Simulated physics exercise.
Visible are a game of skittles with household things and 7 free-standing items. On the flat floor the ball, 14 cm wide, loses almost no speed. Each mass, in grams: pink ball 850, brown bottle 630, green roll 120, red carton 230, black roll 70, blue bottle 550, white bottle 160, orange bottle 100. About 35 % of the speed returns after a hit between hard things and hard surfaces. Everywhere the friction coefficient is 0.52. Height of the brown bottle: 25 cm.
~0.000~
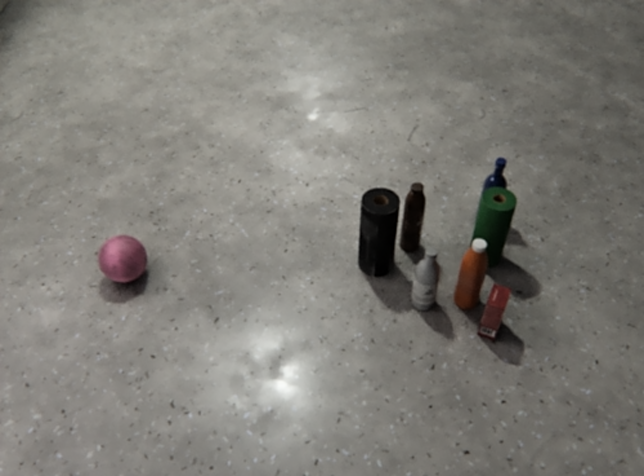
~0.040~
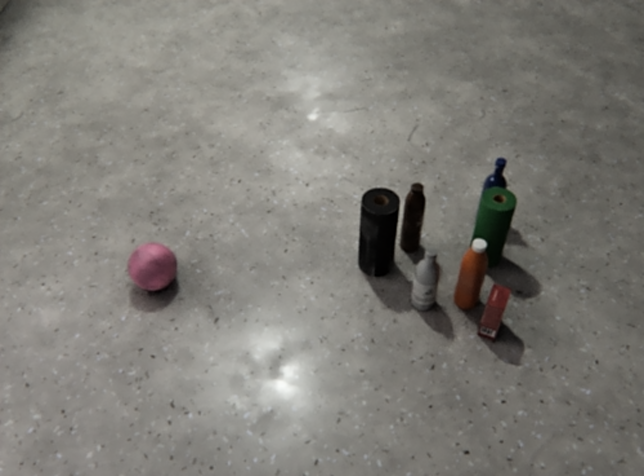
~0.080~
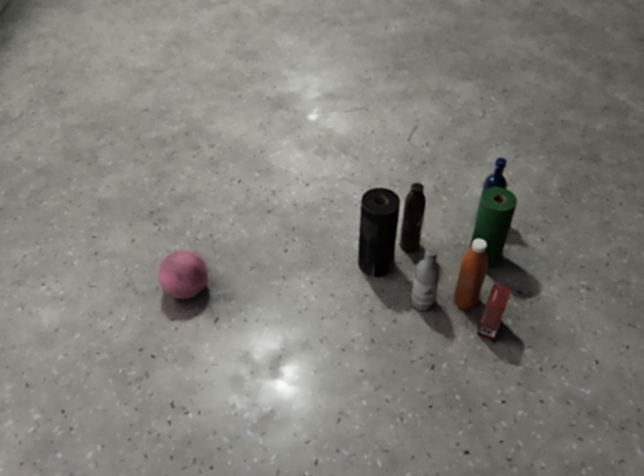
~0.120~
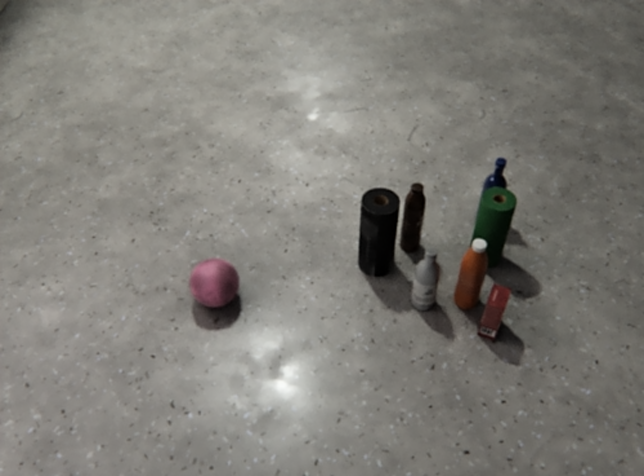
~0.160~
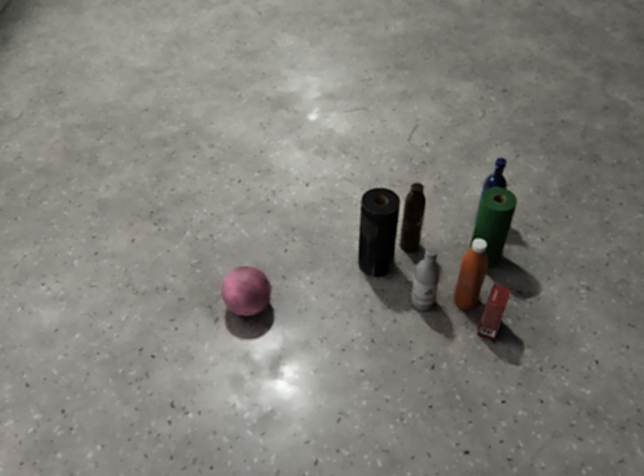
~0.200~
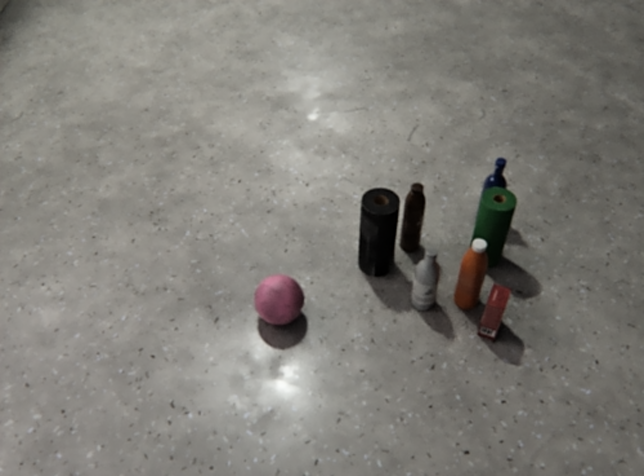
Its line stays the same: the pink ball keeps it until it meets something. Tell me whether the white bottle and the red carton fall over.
White bottle: Standing; red carton: Standing.
By 0.40 s, ball 98 cm along; pink ball near (455, 346).
By 0.70 s, ball 170 cm along.
By 1.00 s, things are still on the move.
When it is over (1.1 s), all 7 within 8 cm of the start. End places, in pixels of the last picture, white bottle near (427, 278), red carton near (494, 312).
